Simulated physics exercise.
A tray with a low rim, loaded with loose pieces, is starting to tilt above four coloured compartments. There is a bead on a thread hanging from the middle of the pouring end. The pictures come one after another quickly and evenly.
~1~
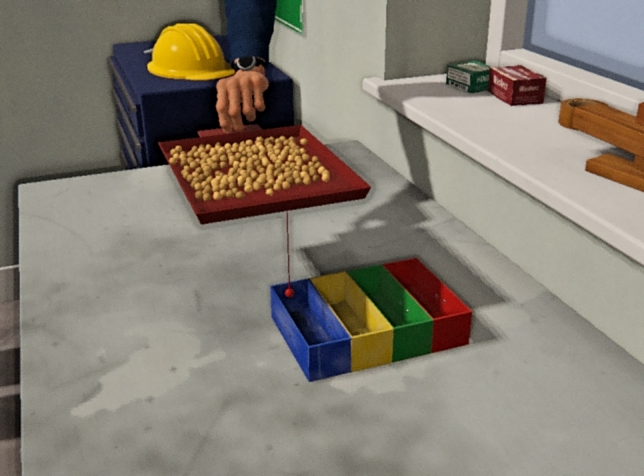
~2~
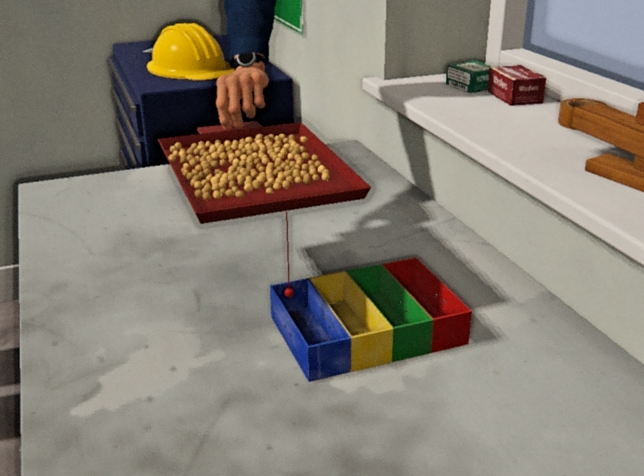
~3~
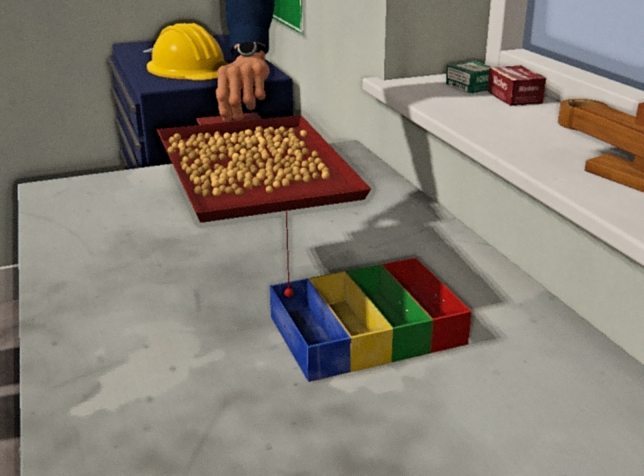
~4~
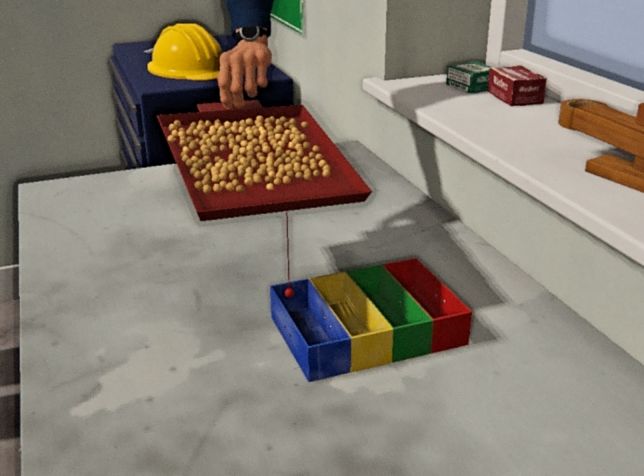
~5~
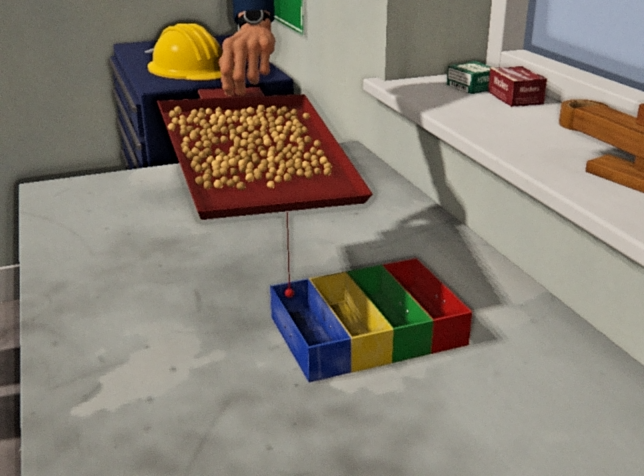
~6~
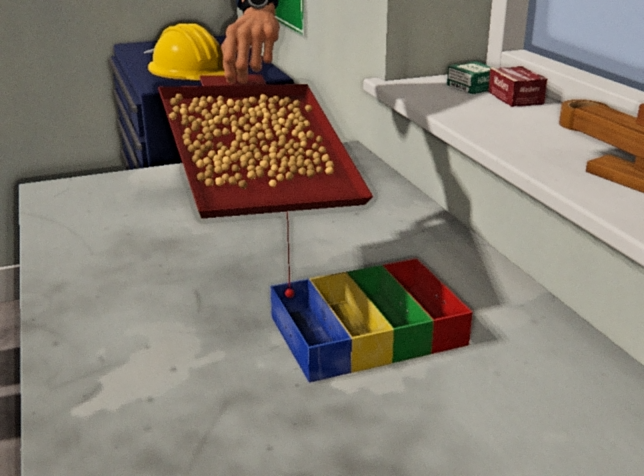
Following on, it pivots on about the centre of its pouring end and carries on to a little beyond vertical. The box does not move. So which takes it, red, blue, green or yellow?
It goes to yellow.
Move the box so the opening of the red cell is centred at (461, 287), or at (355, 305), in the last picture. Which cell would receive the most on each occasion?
Case A: The blue cell; case B: The red one.
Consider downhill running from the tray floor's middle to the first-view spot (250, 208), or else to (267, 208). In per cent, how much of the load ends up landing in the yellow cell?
I'd say roughly 0 percent with the first slope, 10 percent with the other.
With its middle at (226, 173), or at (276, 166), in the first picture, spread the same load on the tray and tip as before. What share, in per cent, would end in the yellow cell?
Try 1: 40 %; try 2: 30 %.
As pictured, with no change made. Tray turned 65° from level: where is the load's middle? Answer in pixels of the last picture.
Centre estimate: (323, 199).
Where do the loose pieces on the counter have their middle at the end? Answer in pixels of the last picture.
The middle is around (261, 386).
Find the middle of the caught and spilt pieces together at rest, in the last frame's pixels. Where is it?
Roughly at (350, 341).
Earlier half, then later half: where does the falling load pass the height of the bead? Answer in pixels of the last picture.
Roughly (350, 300) first, then roughly (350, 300).
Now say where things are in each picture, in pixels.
In the first frame, corners of the pouring end near (200, 211) and (365, 186), level; middle of the load near (250, 164), dried chickpeas; bead on its thread near (290, 293); blue cell near (330, 356); yellow cell near (372, 347); green cell near (412, 338); red cell near (451, 329).
In the second frame, corners of the pouring end near (200, 211) and (365, 186), level; middle of the load near (249, 162).
In the third frame, corners of the pouring end near (200, 210) and (365, 187), tipped barely, lowest at the right corner; middle of the load near (249, 156).
In the fourth frame, corners of the pouring end near (201, 209) and (366, 190), tipped a little, lowest at the right corner; middle of the load near (250, 149).
In the fifth frame, corners of the pouring end near (202, 208) and (367, 192), tipped a little, lowest at the right corner; middle of the load near (251, 141).
In the sixth frame, corners of the pouring end near (203, 207) and (367, 194), tipped clearly, lowest at the right corner; middle of the load near (253, 134); blue cell near (330, 357); yellow cell near (372, 347); green cell near (413, 338); red cell near (452, 330).
Shortly afterwards, tray tipped steeply; the bulk on the tray; only a few in the green cell; only a few in the blue cell; only a few in the yellow cell; only a few in the red cell; a little falling or outside the box.
Next, tray tipped past a quarter turn; only a few on the tray; near a third in the yellow cell; near a quarter in the blue cell; near a quarter in the green cell; only a few in the red cell; near a quarter falling or outside the box.
Some moments later, tray tipped past a quarter turn; near half in the yellow cell; near a quarter in the blue cell; near a quarter in the green cell; only a few in the red cell; a little falling or outside the box.
In the end, tray tipped past a quarter turn; near half in the yellow cell; near a quarter in the blue cell; near a quarter in the green cell; only a few in the red cell; a little outside the box.
